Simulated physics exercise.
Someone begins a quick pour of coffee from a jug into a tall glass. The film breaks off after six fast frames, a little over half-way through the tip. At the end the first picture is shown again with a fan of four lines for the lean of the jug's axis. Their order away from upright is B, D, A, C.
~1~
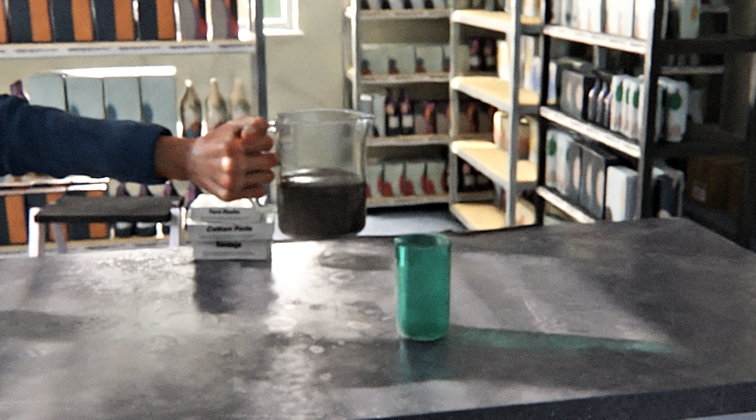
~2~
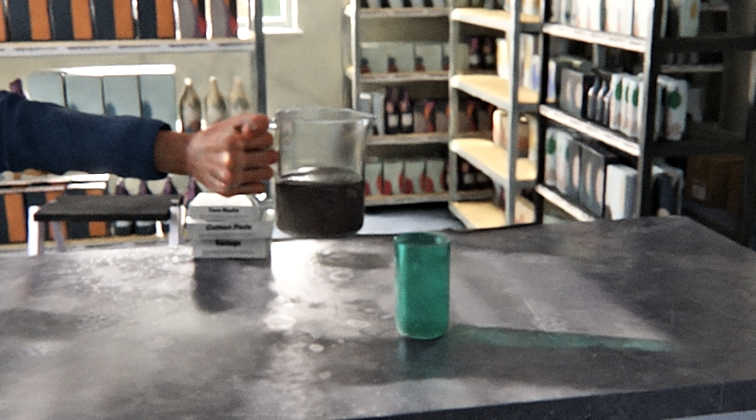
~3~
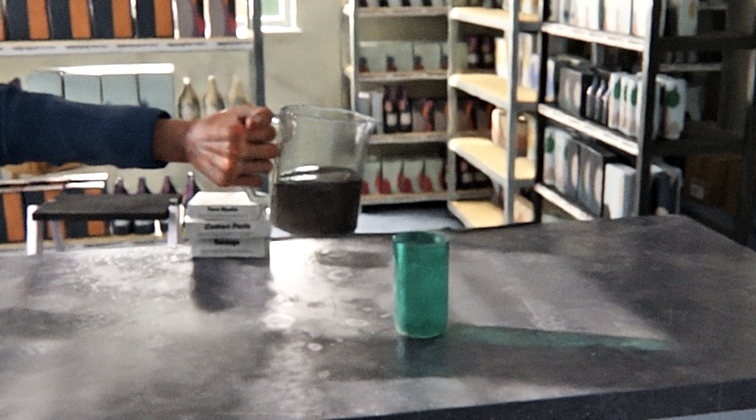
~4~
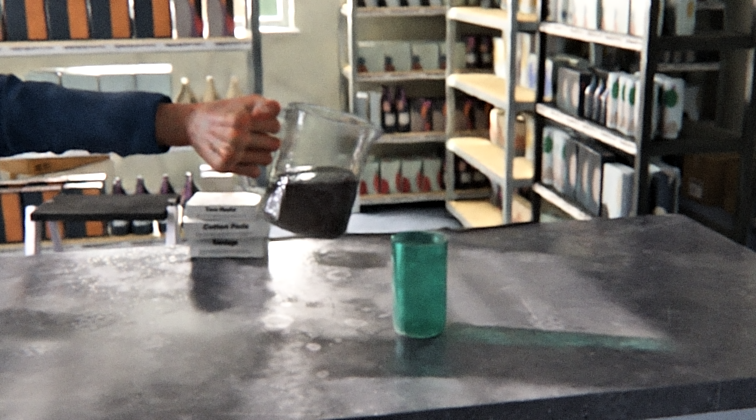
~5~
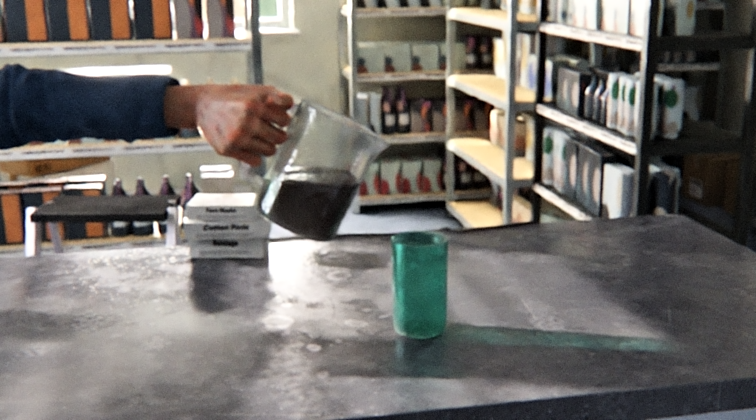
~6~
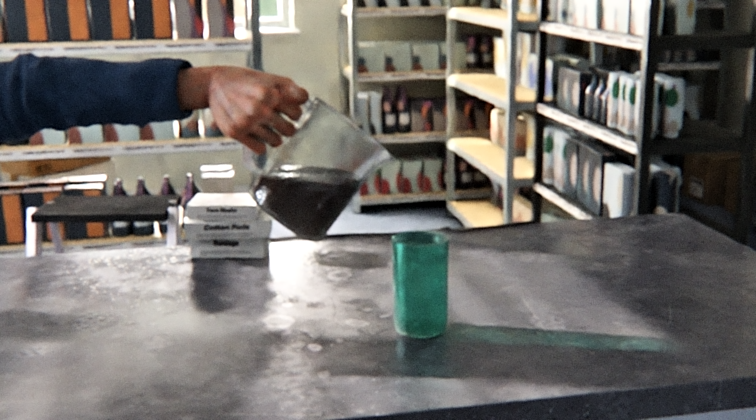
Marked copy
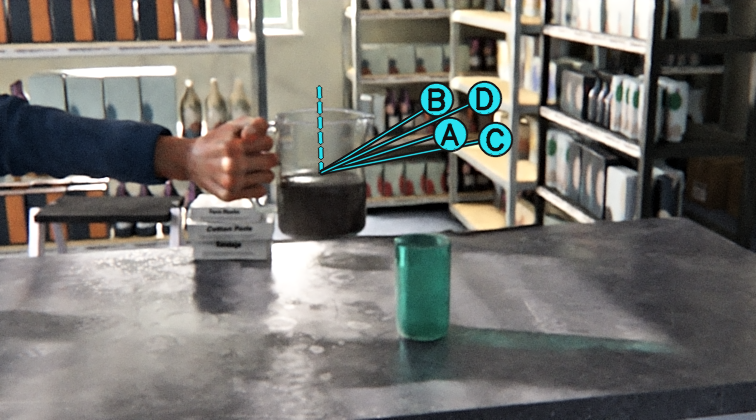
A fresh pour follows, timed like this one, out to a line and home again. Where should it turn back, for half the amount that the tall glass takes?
I would pick tilt A.
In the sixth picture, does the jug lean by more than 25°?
Yes, it does.
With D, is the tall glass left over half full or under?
Under.
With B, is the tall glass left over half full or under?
Under.
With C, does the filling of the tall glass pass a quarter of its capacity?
Yes, it does.
On the marked copy, A at (433, 136); B at (422, 110); C at (478, 141); D at (469, 104).
Choosing A, the tall glass ends with about 47 % of what it can hold.
Choosing B, the tall glass ends with about 11 % of what it can hold.
Choosing C, the tall glass ends with about 65 % of what it can hold; 3 % of the coffee is spilt.
Choosing D, the tall glass ends with about 28 % of what it can hold.
